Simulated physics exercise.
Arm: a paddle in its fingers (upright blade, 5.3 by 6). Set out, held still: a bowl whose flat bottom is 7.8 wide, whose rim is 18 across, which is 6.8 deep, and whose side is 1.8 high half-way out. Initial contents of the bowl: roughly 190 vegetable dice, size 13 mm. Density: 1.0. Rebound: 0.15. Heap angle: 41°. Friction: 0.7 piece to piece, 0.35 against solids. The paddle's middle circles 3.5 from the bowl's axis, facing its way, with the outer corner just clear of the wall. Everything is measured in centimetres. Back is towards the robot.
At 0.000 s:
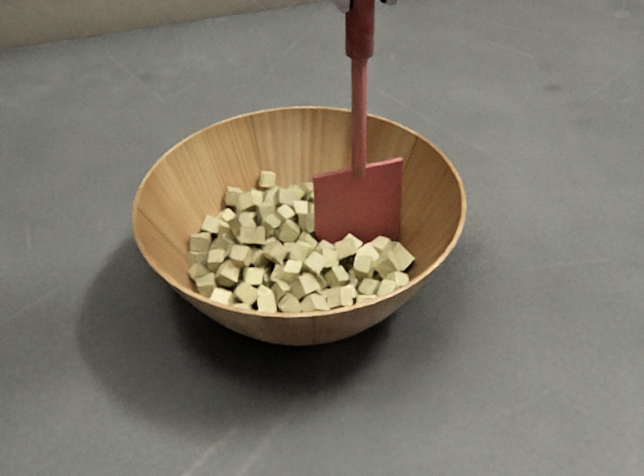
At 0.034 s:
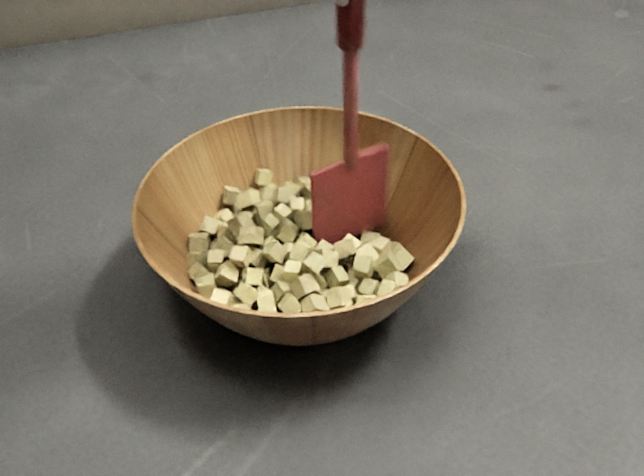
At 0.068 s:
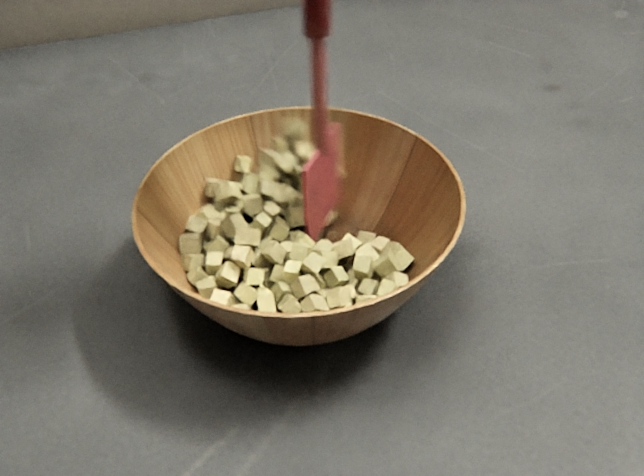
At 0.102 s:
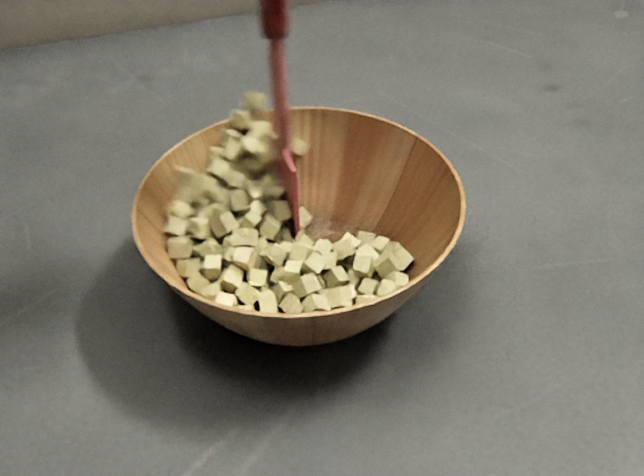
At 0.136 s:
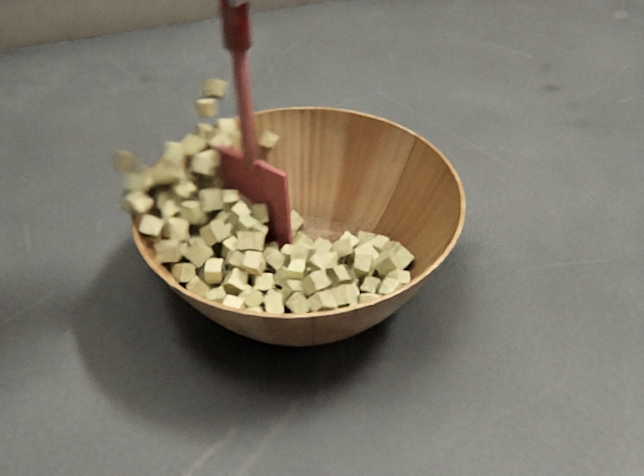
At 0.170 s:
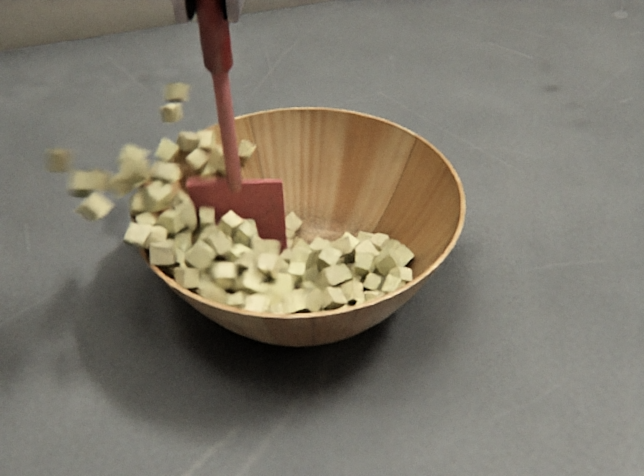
On a grey surface, a wide wooden bowl holds a heap of pale green cubes, with a red paddle upright among them on the right. The paddle sweeps around the back toward the left, pushing the cubes into a rising pile, and several fly out over the left rim.
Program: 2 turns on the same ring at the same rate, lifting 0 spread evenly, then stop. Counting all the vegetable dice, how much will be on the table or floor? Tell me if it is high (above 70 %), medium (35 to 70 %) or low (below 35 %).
It is medium, 35 to 70 %.
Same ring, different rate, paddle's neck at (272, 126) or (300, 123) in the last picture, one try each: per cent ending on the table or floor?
So, roughly 35 percent the first time and 15 percent the second.
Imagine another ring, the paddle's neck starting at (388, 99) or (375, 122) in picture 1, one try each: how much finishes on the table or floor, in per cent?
Roughly 10 % and 55 %.
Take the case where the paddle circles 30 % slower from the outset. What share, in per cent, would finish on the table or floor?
Estimate: Near 35 in a hundred.
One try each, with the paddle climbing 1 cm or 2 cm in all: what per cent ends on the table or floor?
Estimates: 50 % then 45 %.
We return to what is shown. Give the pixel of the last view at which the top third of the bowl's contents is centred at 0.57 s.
Around (265, 297).
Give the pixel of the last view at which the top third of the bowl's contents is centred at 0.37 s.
About (374, 149) in the last picture.
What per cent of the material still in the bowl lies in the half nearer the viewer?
40 %.
By 0.37 s, 17° round, highest piece 12 above the table; 131 in the bowl, 30 on the table or floor, 29 in flight or on the tool.
By 0.57 s, 231° round, highest piece 9 above the table; 100 in the bowl, 76 on the table or floor, 14 in flight or on the tool.
By 0.87 s, 0° round, highest piece 5 above the table; 99 on the table or floor, 91 in the bowl.
By 1.57 s, 0° round, highest piece 5 above the table; 99 on the table or floor, 91 in the bowl.
Final count, 99 on the table or floor, 91 in the bowl. That is 52 % on the table or floor.
